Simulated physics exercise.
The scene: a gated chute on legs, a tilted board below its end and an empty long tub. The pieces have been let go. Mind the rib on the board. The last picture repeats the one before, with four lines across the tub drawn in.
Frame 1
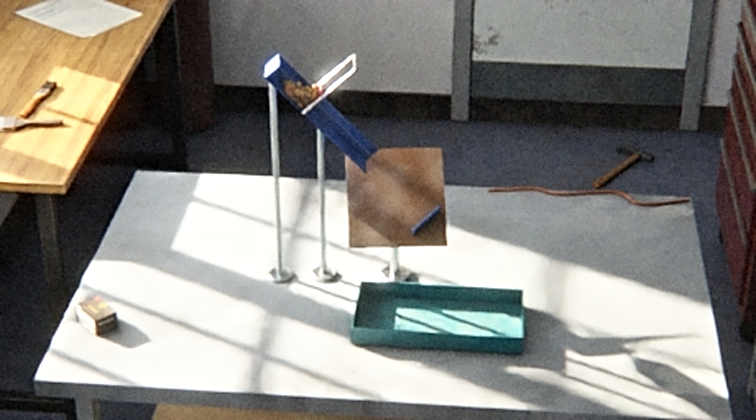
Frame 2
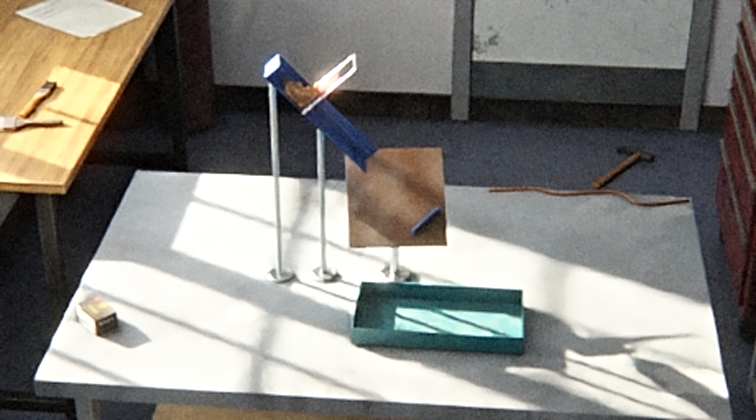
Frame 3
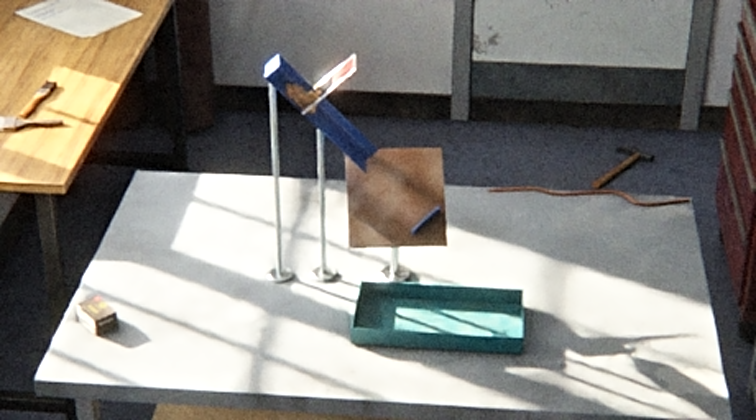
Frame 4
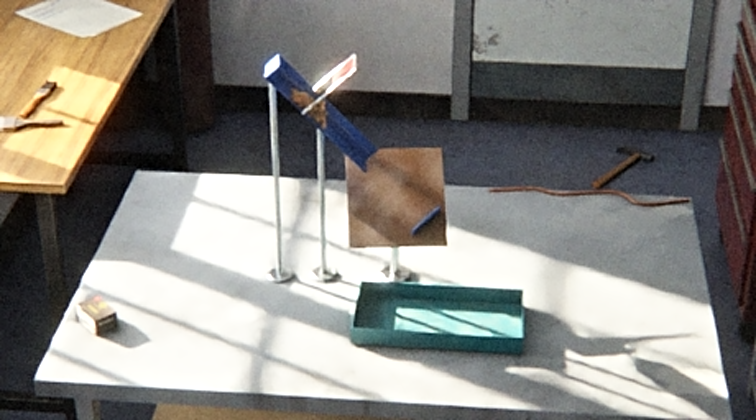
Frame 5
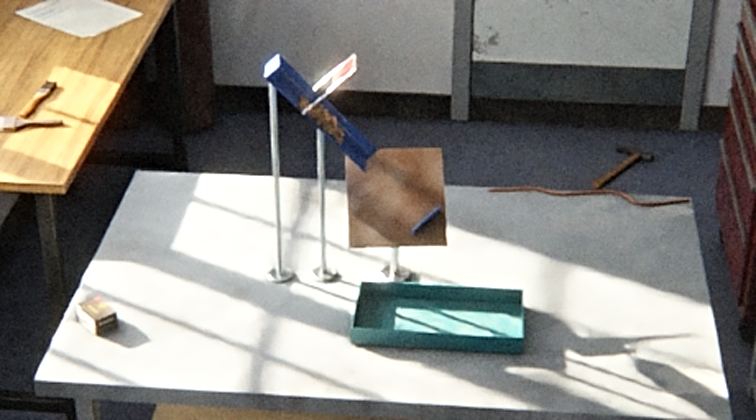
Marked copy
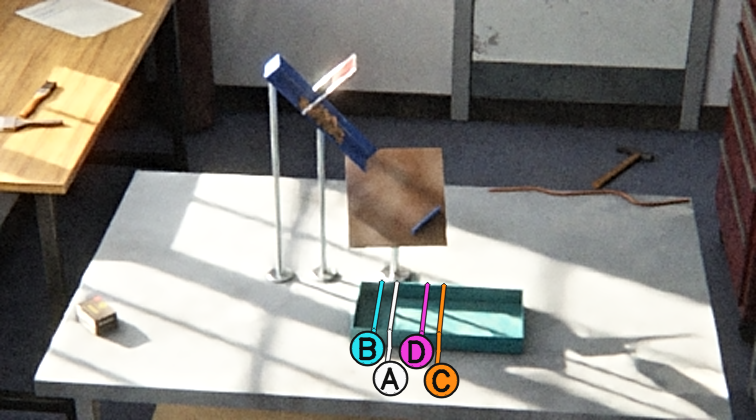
Small brown beads slide partway down a steep blue chute above a tilted brown board.
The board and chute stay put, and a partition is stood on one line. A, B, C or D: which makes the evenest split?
A works best here.
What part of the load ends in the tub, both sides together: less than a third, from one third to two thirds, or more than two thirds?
It is from one third to two thirds.
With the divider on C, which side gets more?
The left side.
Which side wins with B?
More lands on the right.
On the marked copy, line A crosses the front rim at (389, 330); line B crosses the front rim at (373, 329); line C crosses the front rim at (439, 333); line D crosses the front rim at (421, 332).
For line A, of what is caught, about half on the left of the divider, about half on the right.
For line B, of what is caught, a small part on the left of the divider, nearly all on the right.
For line C, of what is caught, nearly all on the left of the divider, a small part on the right.
For line D, of what is caught, most on the left of the divider, a small part on the right.
